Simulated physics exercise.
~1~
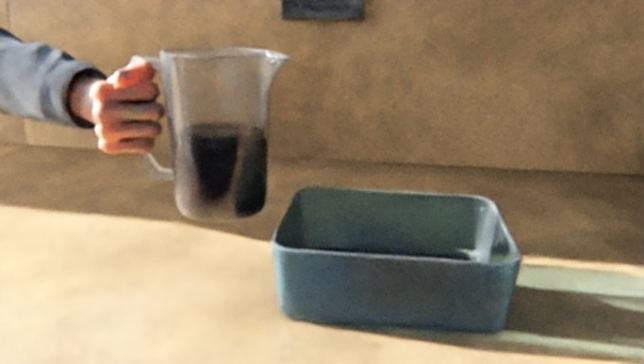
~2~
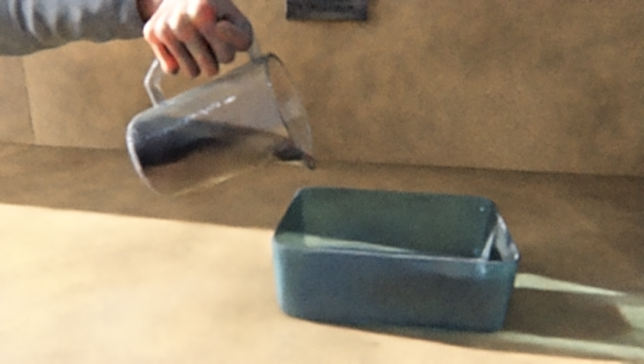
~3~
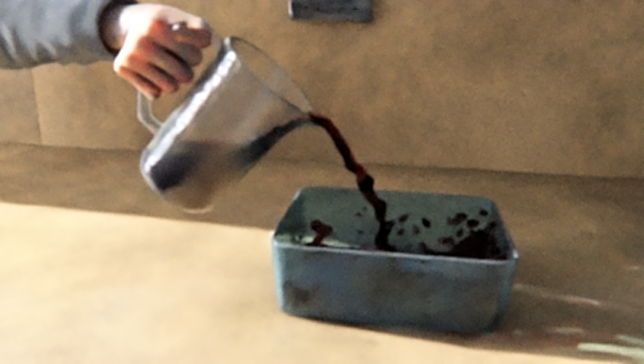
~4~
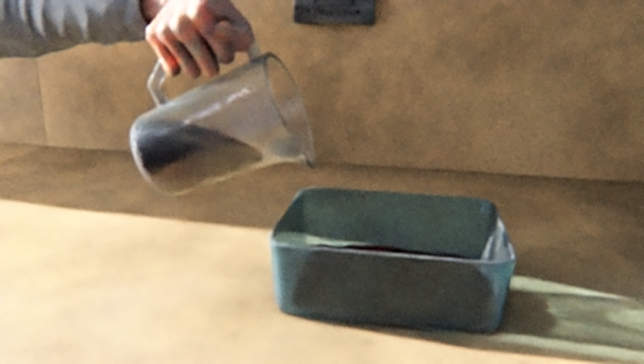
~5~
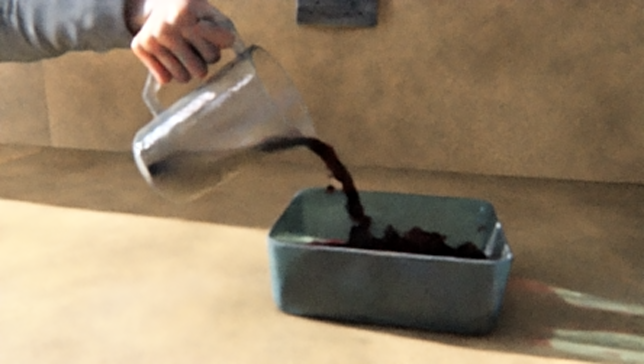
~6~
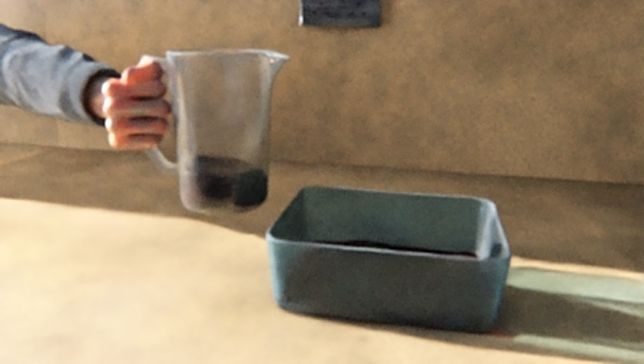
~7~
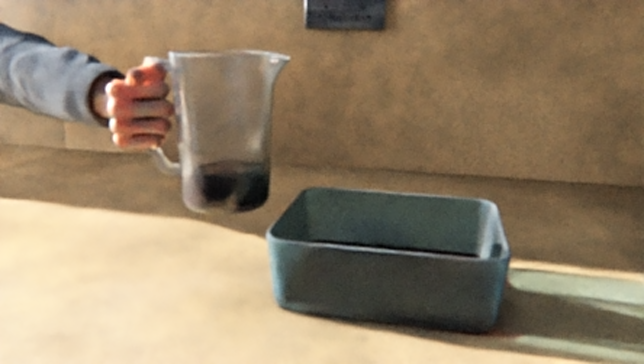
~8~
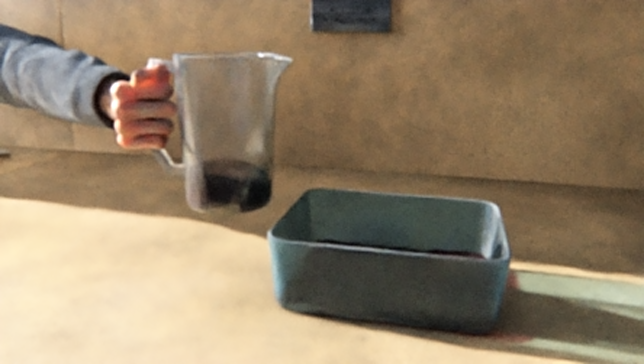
A hand tipped a clear pitcher of dark wine over a blue-green rectangular dish and poured in two goes, easing back between them, then held the pitcher upright again with a little wine left in it and a dark layer in the dish.
